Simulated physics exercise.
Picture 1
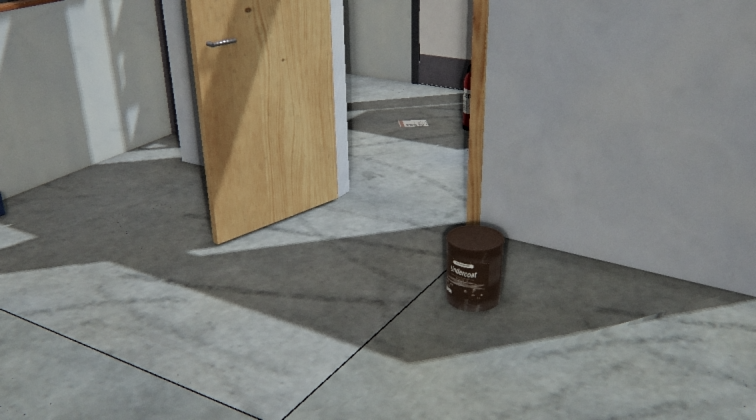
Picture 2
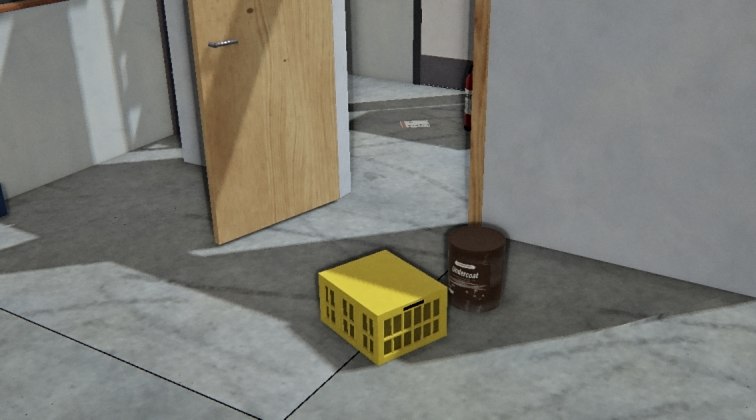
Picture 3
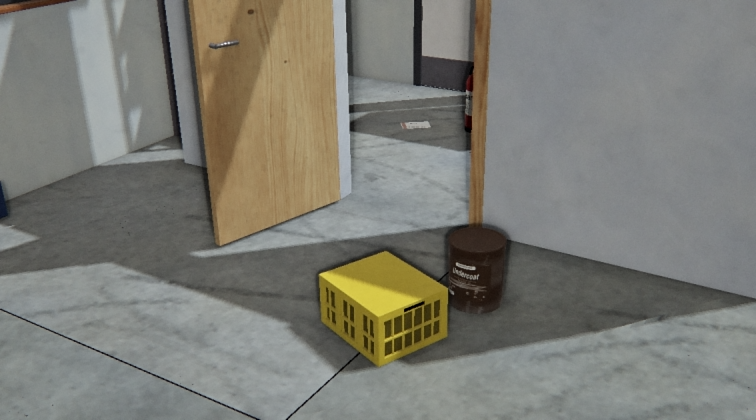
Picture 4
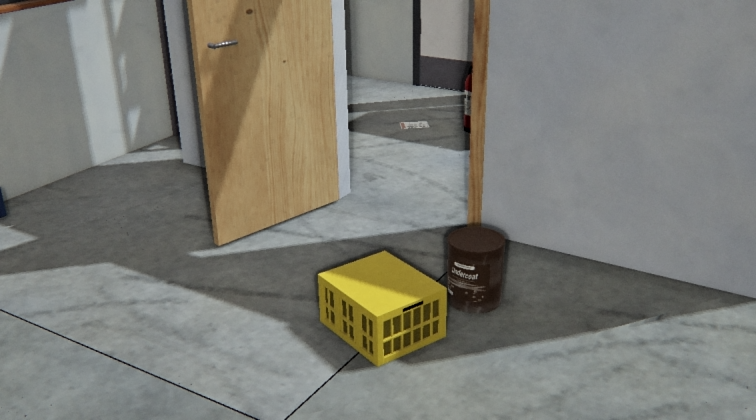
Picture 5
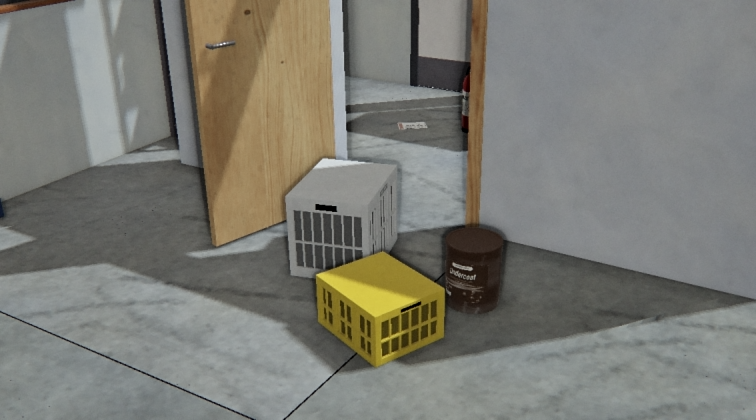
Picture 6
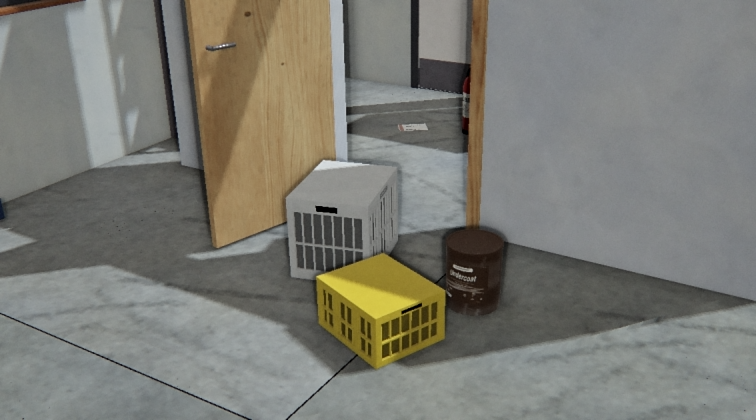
A yellow crate, then a white box, comes into view on the grey marbled floor of a sunlit room, seen from slightly above, facing an open doorway. A wooden door stands wide open at left, and a brown pail sits by the grey wall at right. The crate appears left of the pail, the box later shows behind it, and everything else, camera included, stays practically still.
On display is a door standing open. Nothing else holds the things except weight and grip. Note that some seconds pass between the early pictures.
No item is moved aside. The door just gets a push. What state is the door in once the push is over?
When it is over, the door is partly open.
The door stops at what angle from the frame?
The door ends up some 65° open.
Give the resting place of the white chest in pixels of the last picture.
Roughly (355, 221).
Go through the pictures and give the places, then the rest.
In the first picture, door wide open and still.
In the second picture, door wide open and still; yellow crate (382, 304); brown pail (476, 269).
In the third picture, door wide open and still; yellow crate (383, 306); brown pail (476, 270).
In the fourth picture, door wide open and still; yellow crate (382, 305); brown pail (475, 270).
In the fifth picture, door wide open and still; yellow crate (380, 306); brown pail (473, 271).
In the sixth picture, door wide open and still; white chest (346, 221); yellow crate (380, 308).
Then, 0.40 s later than the last frame, open by 97°.
Then, 0.70 s later than the last frame, open by 82°.
Then, 0.90 s later than the last frame, open by 70°.
Then, 1.00 s later than the last frame, open by 67°; white chest moved a little near (352, 221).
When it is over, open by 66°; all 3 as before. End places, in pixels of the last picture, white chest near (355, 221).
